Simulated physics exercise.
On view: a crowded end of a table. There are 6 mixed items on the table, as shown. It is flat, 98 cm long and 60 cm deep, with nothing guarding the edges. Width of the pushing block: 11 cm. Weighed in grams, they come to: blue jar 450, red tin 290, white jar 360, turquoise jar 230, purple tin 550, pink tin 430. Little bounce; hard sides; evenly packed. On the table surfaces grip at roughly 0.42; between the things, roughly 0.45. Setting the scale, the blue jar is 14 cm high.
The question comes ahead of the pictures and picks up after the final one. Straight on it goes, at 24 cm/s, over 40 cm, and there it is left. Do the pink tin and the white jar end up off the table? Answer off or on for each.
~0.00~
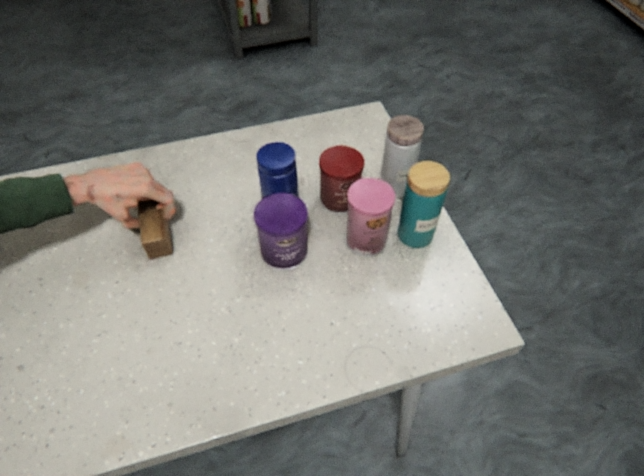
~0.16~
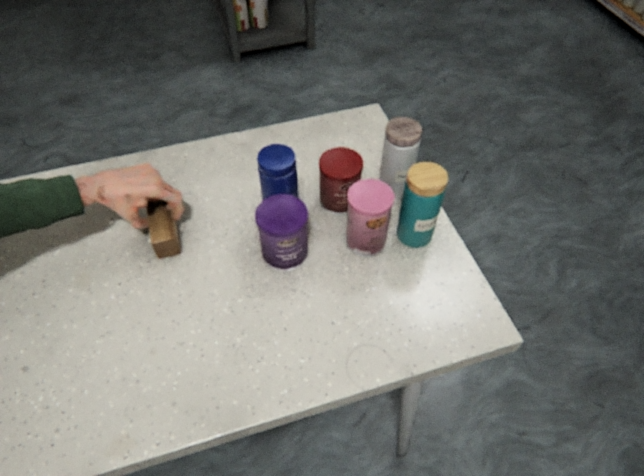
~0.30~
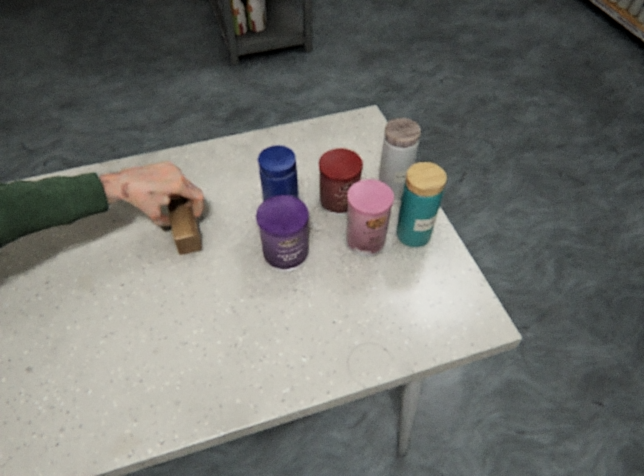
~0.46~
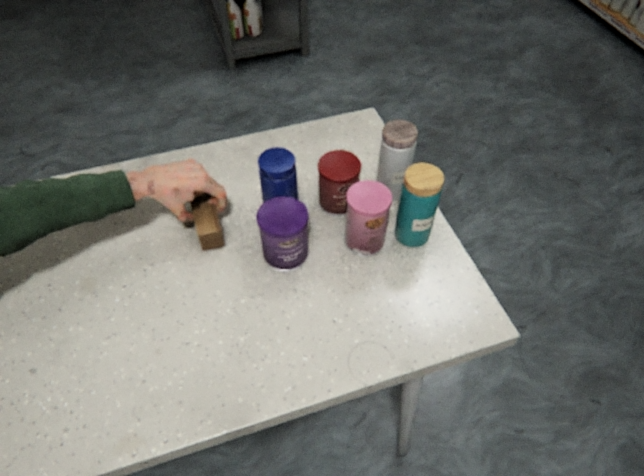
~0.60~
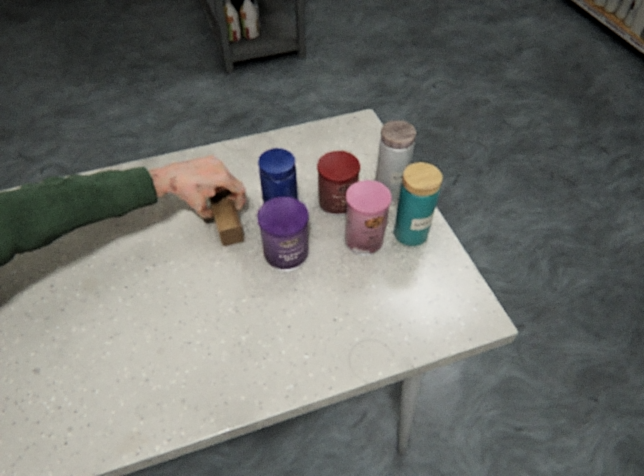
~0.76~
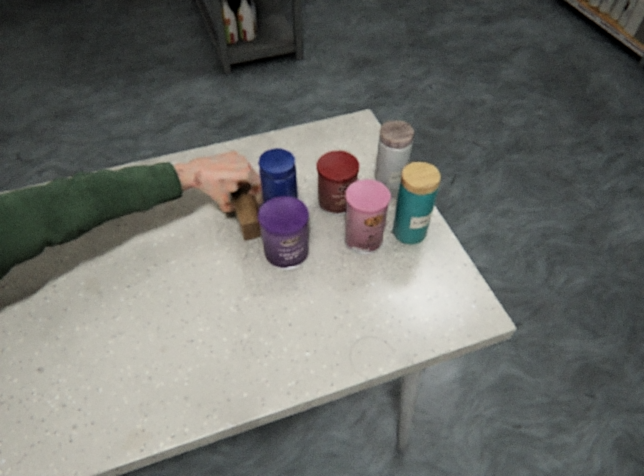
Result - pink tin: On; white jar: Off.
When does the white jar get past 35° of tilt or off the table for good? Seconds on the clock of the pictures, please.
At about 1.4 s.
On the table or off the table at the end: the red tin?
When everything stops, the red tin is out of bounds.
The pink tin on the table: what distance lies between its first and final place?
It ends about 0 centimetres from where it started.
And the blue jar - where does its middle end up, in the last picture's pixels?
Near (401, 160).
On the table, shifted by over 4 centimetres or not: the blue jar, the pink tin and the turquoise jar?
First, the blue jar is moved away; second, the pink tin stays in its position; third, the turquoise jar stays in its position.
By 1.26 s, 27 cm of push; white jar 3 cm from its spot near (407, 158); blue jar 11 cm from its spot; red tin 7 cm from its spot.
By 1.66 s, 37 cm of push; white jar now off the table; red tin 16 cm from its spot; blue jar 21 cm from its spot.
By 1.96 s, 40 cm of push; red tin now off the table; blue jar 24 cm from its spot.
By 2.26 s, 40 cm of push; blue jar 24 cm from its spot.
When it is over (2.4 s), off the table, red tin and white jar; not toppled but over 4 cm from the start, blue jar; the other 3 within 4 cm of the start. End places, in pixels of the last picture, pink tin near (366, 218).
